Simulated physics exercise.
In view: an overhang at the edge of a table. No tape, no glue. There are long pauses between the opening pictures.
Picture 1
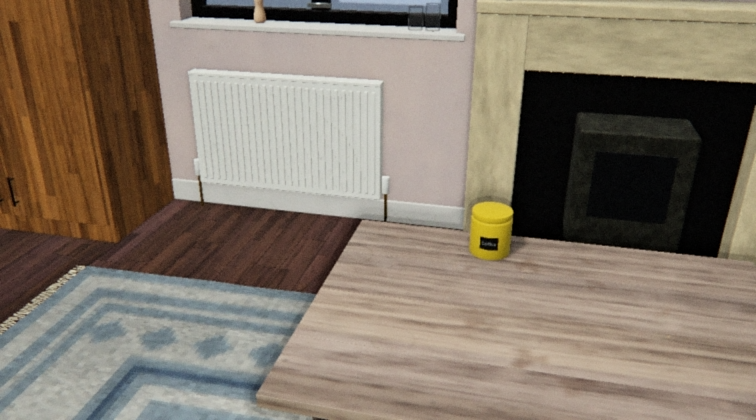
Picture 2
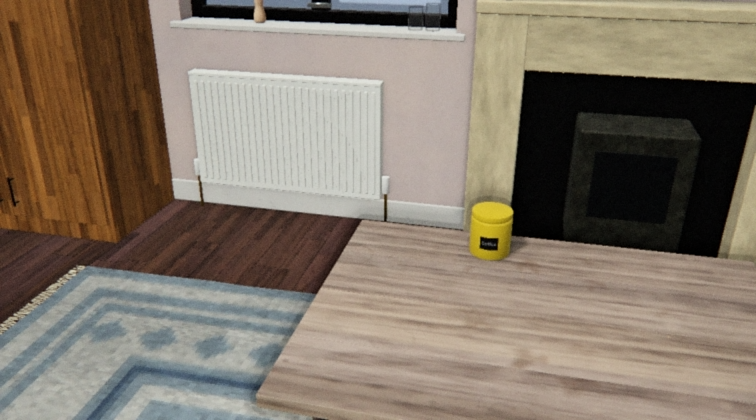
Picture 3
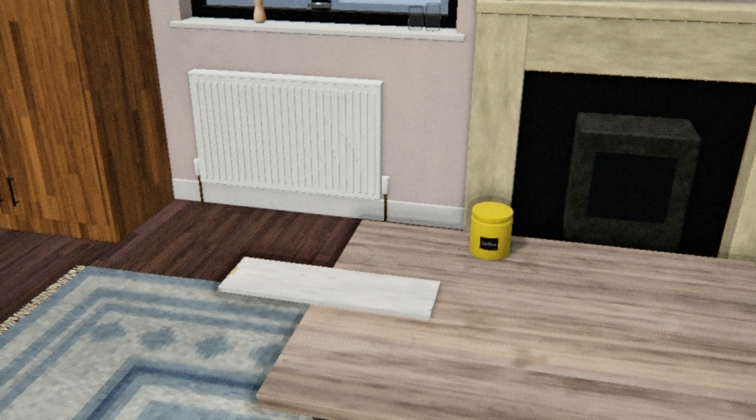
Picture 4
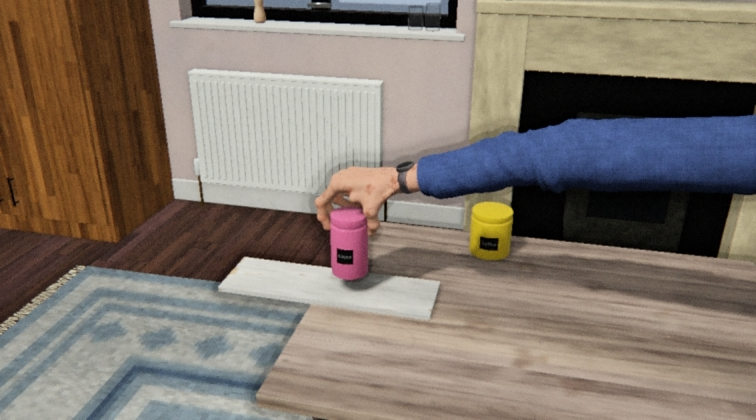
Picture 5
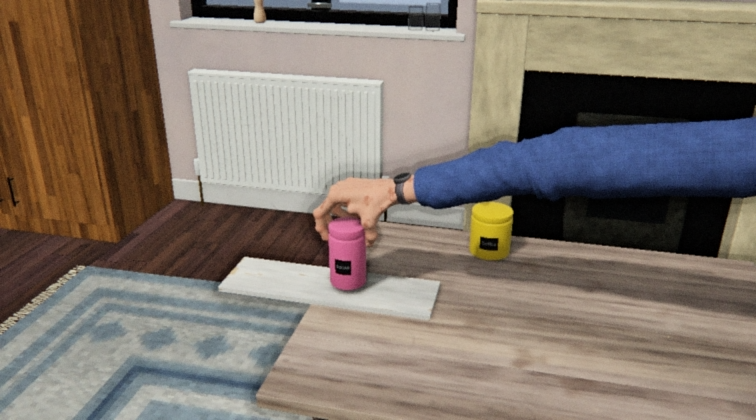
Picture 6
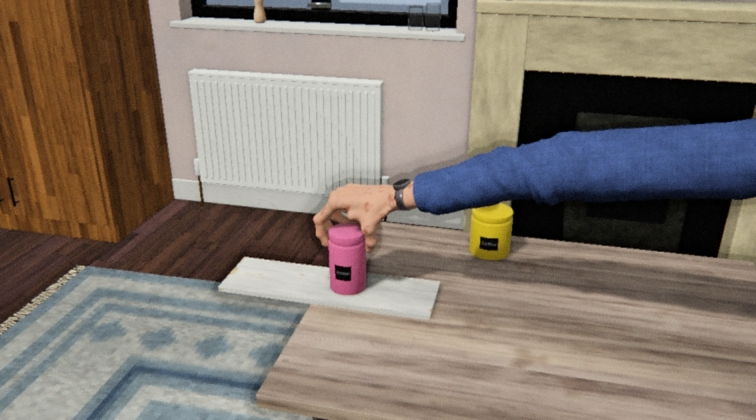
Hand in blue sleeve lowering a pink jar onto a white board jutting from a wooden table, near a yellow jar.
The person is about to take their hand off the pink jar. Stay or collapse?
In the end the plank holds.
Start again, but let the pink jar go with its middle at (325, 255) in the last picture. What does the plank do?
Then it holds.
Then, 0.50 s on from there, no change.
Then, 1.30 s on from there, pink jar resting near (348, 259).
In the end, all 3 unmoved. At the end, from the last picture's camera, pink jar near (348, 259). The plank keeps its balance.
